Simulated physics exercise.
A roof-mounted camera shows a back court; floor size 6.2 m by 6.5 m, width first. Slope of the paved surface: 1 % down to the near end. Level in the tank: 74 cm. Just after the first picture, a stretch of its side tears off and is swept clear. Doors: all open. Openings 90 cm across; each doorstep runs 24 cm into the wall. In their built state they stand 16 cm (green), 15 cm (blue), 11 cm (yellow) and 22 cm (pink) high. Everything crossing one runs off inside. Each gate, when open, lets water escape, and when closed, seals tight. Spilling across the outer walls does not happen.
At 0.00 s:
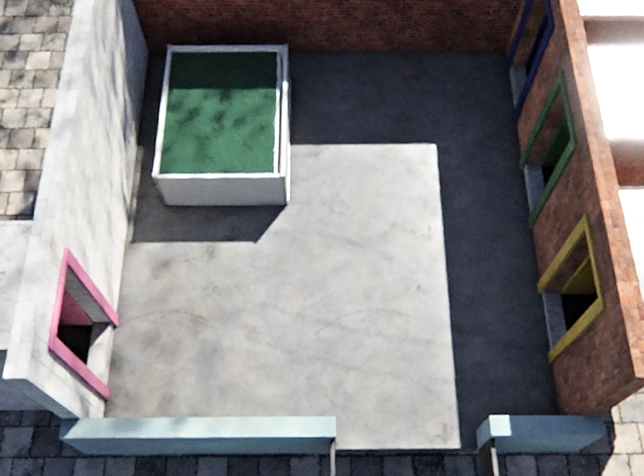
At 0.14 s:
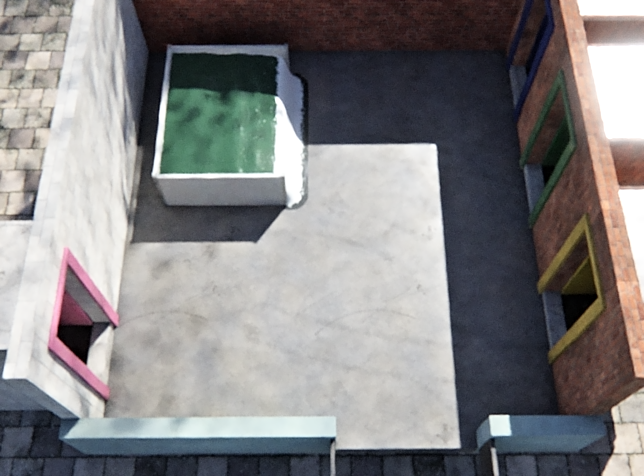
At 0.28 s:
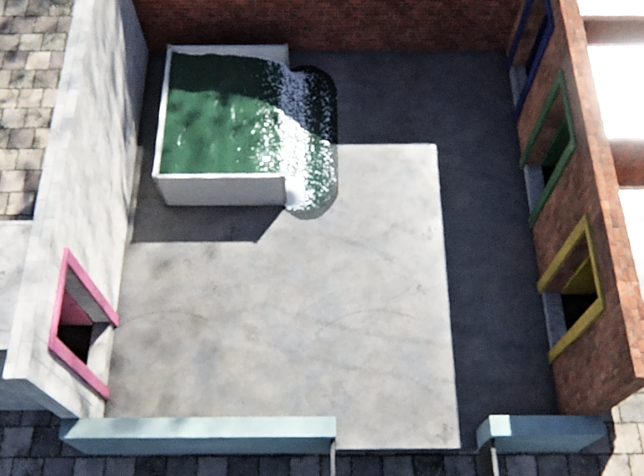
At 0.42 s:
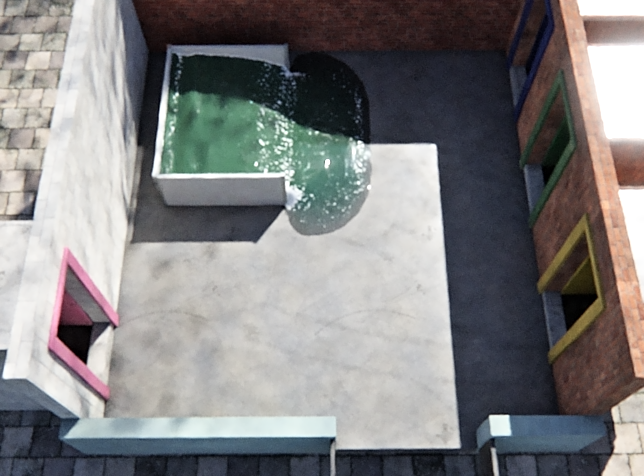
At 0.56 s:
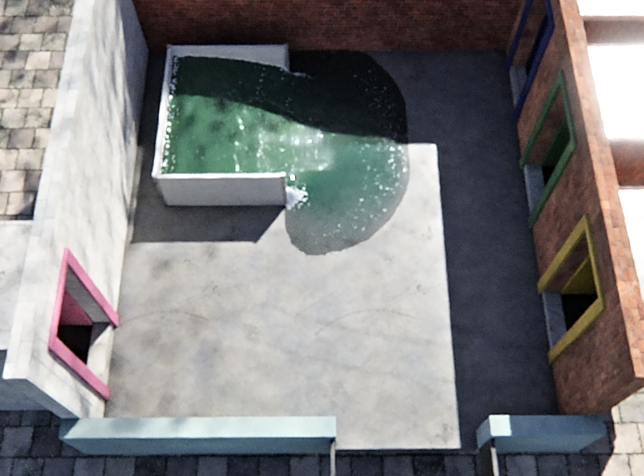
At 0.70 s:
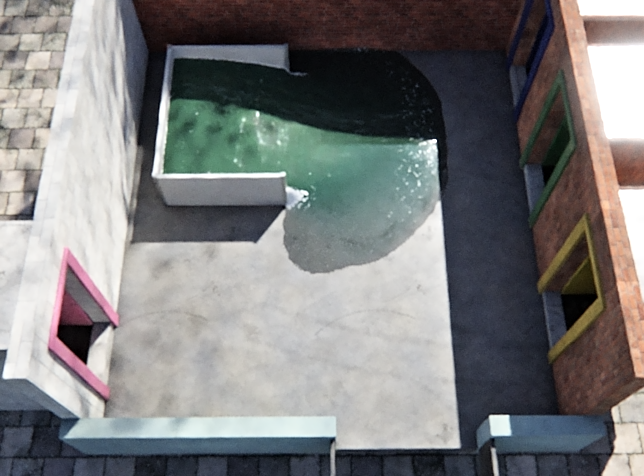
Green water pouring from the open right side of a white tank and spreading in a widening pool across a walled courtyard.
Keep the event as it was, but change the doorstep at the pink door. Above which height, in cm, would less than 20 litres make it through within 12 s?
Above roughly 9 cm.
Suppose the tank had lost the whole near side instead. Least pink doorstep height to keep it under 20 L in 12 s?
Some 28 centimetres.
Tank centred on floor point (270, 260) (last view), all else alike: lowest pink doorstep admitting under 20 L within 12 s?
Roughly 6.5 centimetres.
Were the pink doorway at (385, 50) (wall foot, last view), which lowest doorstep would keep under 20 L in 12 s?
It needs about 11.0 cm.
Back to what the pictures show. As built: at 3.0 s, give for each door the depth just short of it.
Depth (cm): Green 25 / blue 30 / yellow 15 / pink 0.
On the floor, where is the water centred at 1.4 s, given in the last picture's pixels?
The balance point sits at roughly (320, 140).
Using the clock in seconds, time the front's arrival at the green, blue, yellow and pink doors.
Green 1.0 s, blue 1.0 s, yellow 1.8 s, pink 6.5 s.
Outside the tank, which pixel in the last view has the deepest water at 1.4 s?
Look close to (516, 146).
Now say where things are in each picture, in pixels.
In the first frame, still water, 74 cm deep, in the tank at (224, 111); the pink door at (90, 334) is dry.
In the second frame, the front is at (300, 200), 0.3 m from the gap at (284, 130); 0.4 m2 of floor is wet, 74 cm left at the back.
In the third frame, water pours out at (285, 131) and has run 0.7 m, to (331, 196); about 13 cm deep outside, 74 cm at the back.
In the fourth frame, the gap is at (285, 132), the front 1.3 m out at (365, 183); the back of the tank holds 68 cm.
In the fifth frame, the gap is at (285, 132), the front 1.9 m out at (403, 179); the back of the tank holds 62 cm.
In the sixth frame, water pours out at (285, 132) and has run 2.5 m, to (442, 153); about 8 cm deep outside, 62 cm at the back; the pink door at (90, 334), 4.4 m from the gap, is still 3.3 m from the nearest water.
After 1.4 s water covers 45 % of the floor, deepest (40 cm) near (516, 146); it has not reached the pink door.
After 3.0 s water covers 55 % of the floor, deepest (37 cm) near (557, 429); it has not reached the pink door.
After 12.0 s water covers 95 % of the floor, deepest (11 cm) near (102, 432); 9 cm at the pink door, 0 litres in over its 22 cm doorstep.
At the pink door as built, the water arrived by 6.4 s and peaked near 12 cm at 8.2 s.
With a doorstep of 8 cm, 30 litres would have come in within the 12 s; with 11.5 cm, 3 litres. So under 20 litres takes about 9 cm.
